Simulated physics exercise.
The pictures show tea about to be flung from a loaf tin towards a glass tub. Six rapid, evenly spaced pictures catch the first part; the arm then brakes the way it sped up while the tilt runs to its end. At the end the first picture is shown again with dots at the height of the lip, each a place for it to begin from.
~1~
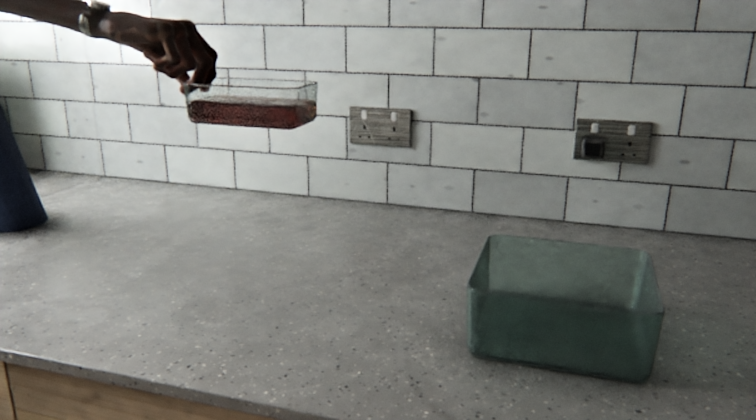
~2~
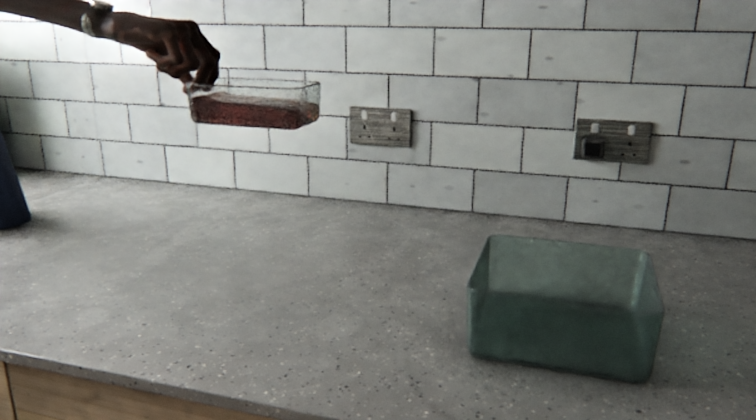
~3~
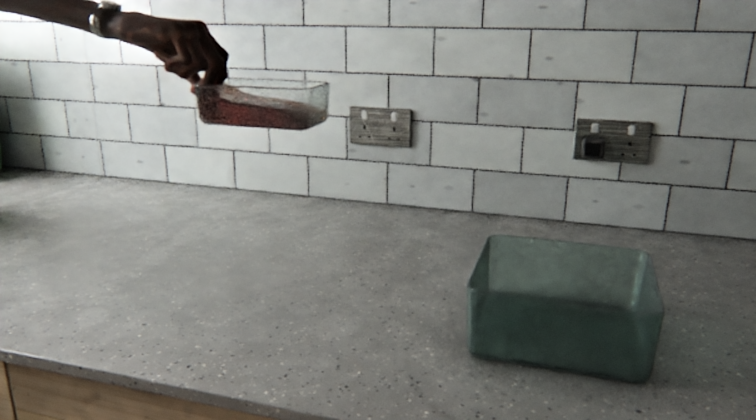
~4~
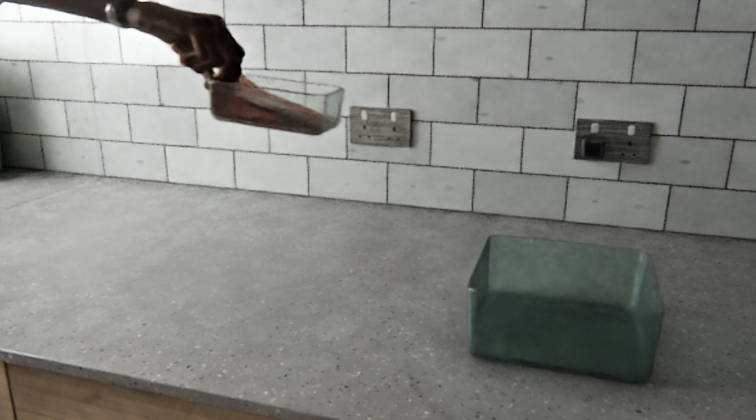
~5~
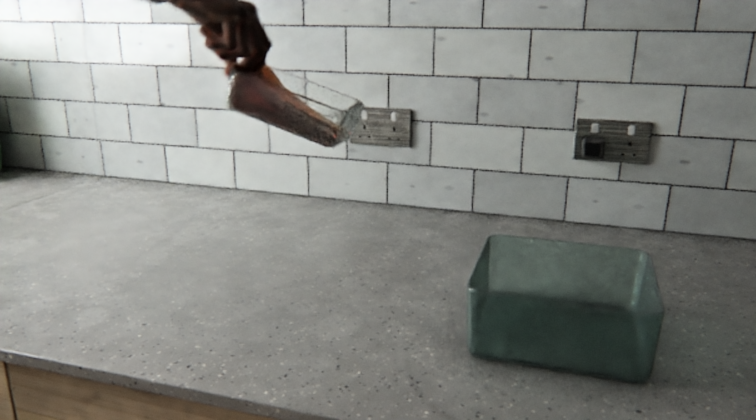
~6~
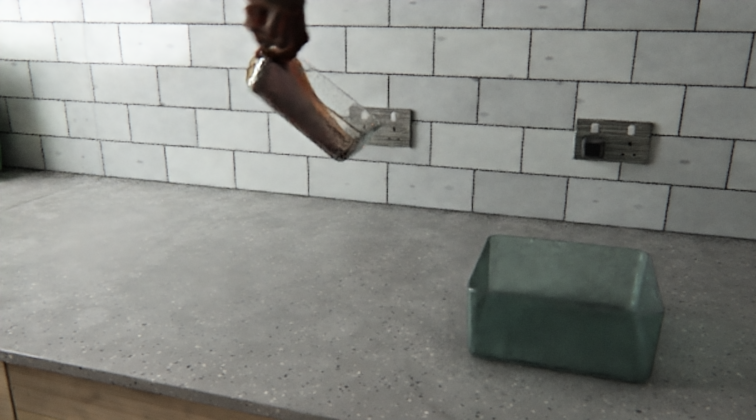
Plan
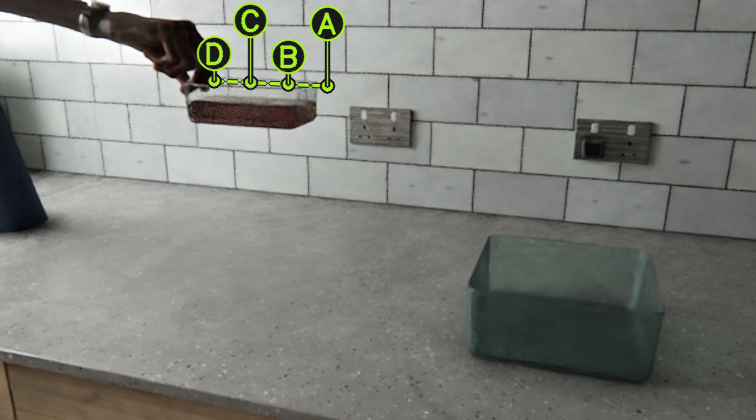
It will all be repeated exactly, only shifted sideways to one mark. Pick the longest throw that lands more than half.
A is the one.
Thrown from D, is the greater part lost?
Yes, that goes wrong.
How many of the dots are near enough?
One.
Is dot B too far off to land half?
Yes, it does.
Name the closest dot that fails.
Here it is dot B.
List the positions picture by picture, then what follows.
The first frame shows upright, lip at (306, 85); tub from (467, 351) to (650, 380); nothing has left yet.
The second frame shows upright, lip at (309, 85); nothing has left yet.
The third frame shows upright, lip at (318, 85); nothing has left yet.
The fourth frame shows tipped about 5°, lip at (334, 91); tea is over the rim, down to (228, 76).
The fifth frame shows tipped about 17°, lip at (354, 106); tea is over the rim, down to (238, 72).
The sixth frame shows tipped about 35°, lip at (372, 128); tea is over the rim, down to (257, 80).
On the marked copy, A at (327, 85); B at (288, 84); C at (250, 82); D at (214, 81).
If A is chosen, about 74 % lands in the tub, 15 % falls short and 11 % goes beside or beyond.
If B is chosen, about 19 % lands in the tub, 75 % falls short and 6 % goes beside or beyond.
If C is chosen, about 4 % lands in the tub, 94 % falls short.
If D is chosen, about 0 % lands in the tub, 98 % falls short.
